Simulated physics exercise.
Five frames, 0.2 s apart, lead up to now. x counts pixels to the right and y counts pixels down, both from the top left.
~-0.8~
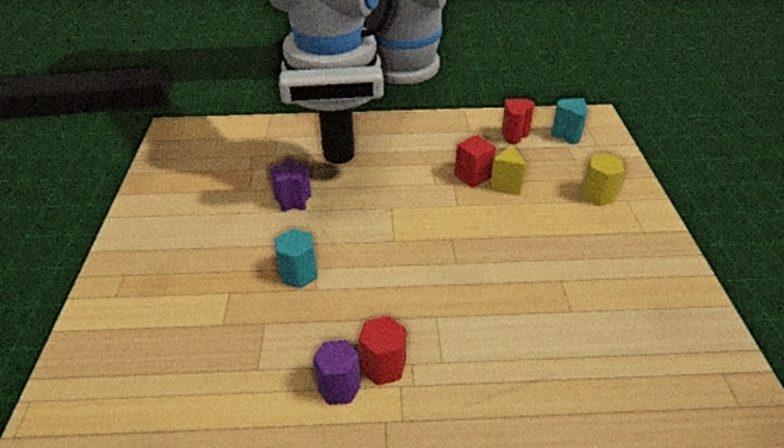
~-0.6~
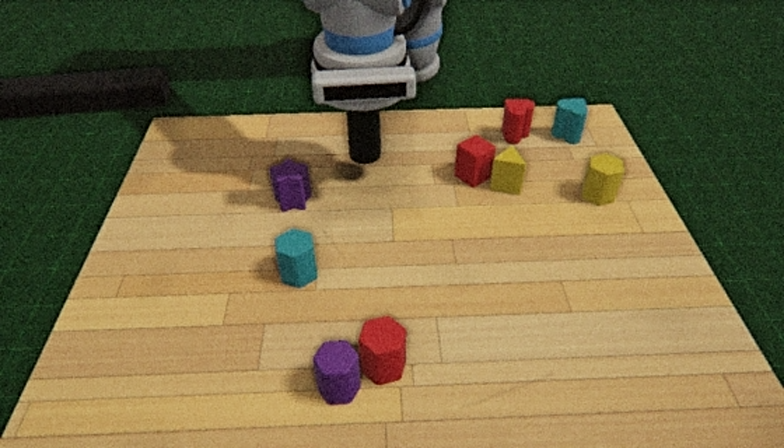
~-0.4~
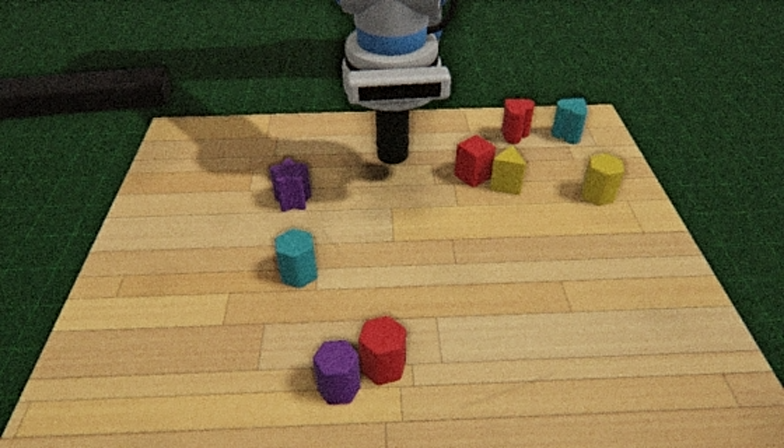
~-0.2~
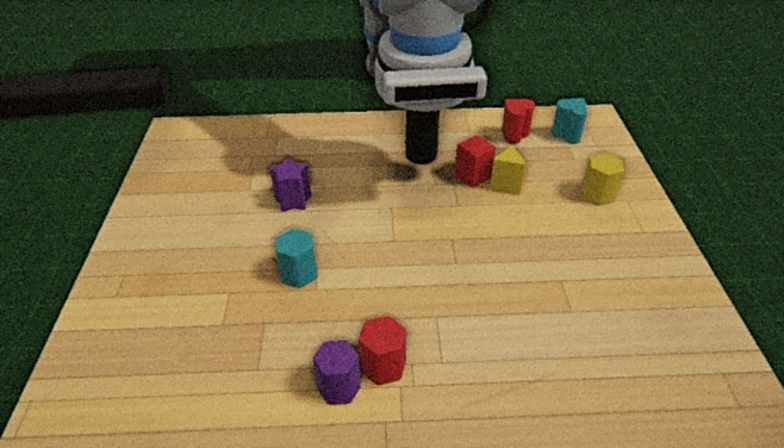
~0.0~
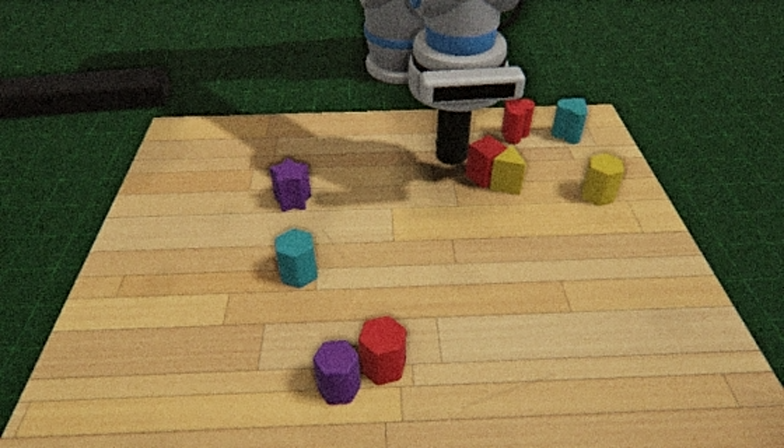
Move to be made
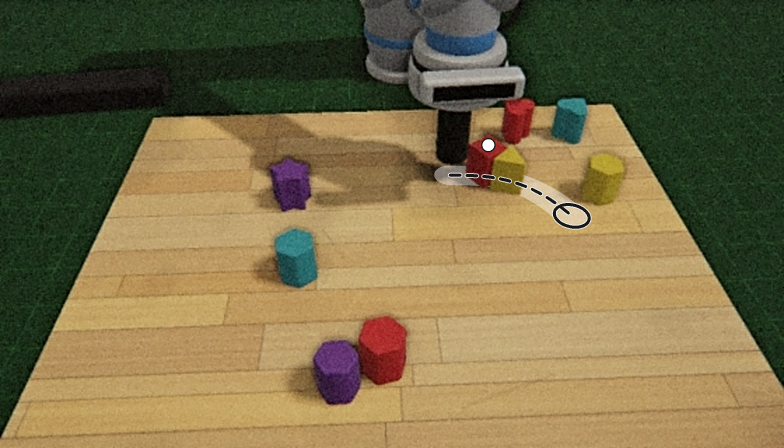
A robot arm at the top holds a black bar upright and glides steadily right over a pale wooden board on green ground, seen from above by a still camera. A purple star, teal block, and purple and red blocks sit left and centre, with red, yellow and teal pieces upper right. The bar nears the red block and nudges it slightly right, against the yellow triangular piece.
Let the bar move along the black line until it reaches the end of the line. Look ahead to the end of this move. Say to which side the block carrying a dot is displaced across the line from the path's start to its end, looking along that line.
It goes left.
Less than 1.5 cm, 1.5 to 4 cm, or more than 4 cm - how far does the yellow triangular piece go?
Beyond 4 cm.
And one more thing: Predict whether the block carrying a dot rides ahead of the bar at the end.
It slips away.
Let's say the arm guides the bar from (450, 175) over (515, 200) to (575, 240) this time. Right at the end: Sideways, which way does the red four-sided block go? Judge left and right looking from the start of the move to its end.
Picture yourself facing from the start of the path to its end: The red four-sided block moves off to your left.
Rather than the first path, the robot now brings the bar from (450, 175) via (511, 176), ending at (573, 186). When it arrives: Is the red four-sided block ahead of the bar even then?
Yes - that is the case.
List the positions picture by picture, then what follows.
In the first frame, bar's lower end (339, 156); red four-sided block (476, 145); yellow triangular piece (511, 155); red heart (519, 105); yellow six-sided block (607, 163).
In the second frame, bar (365, 156); blocks still.
In the third frame, bar (393, 156); blocks still.
In the fourth frame, bar (421, 156); blocks still.
In the fifth frame, bar (451, 157); red four-sided block (488, 145); yellow triangular piece (511, 155); red heart (519, 105); yellow six-sided block (607, 163).
Drawn move, from (450, 175) through (494, 178) and (536, 191) to (572, 216); the dot is on the red four-sided block.
The first path, step by step. One third of the way, bar (497, 159); red four-sided block (534, 150), turned 20° clockwise; yellow triangular piece (543, 165), turned 30° clockwise.
Two thirds of the way, bar (540, 173); red four-sided block (573, 156), turned 20° clockwise; yellow triangular piece (566, 175), turned 40° clockwise.
At the end, bar (577, 197); red four-sided block (583, 159); yellow triangular piece (605, 198); red heart still; yellow six-sided block (621, 164).
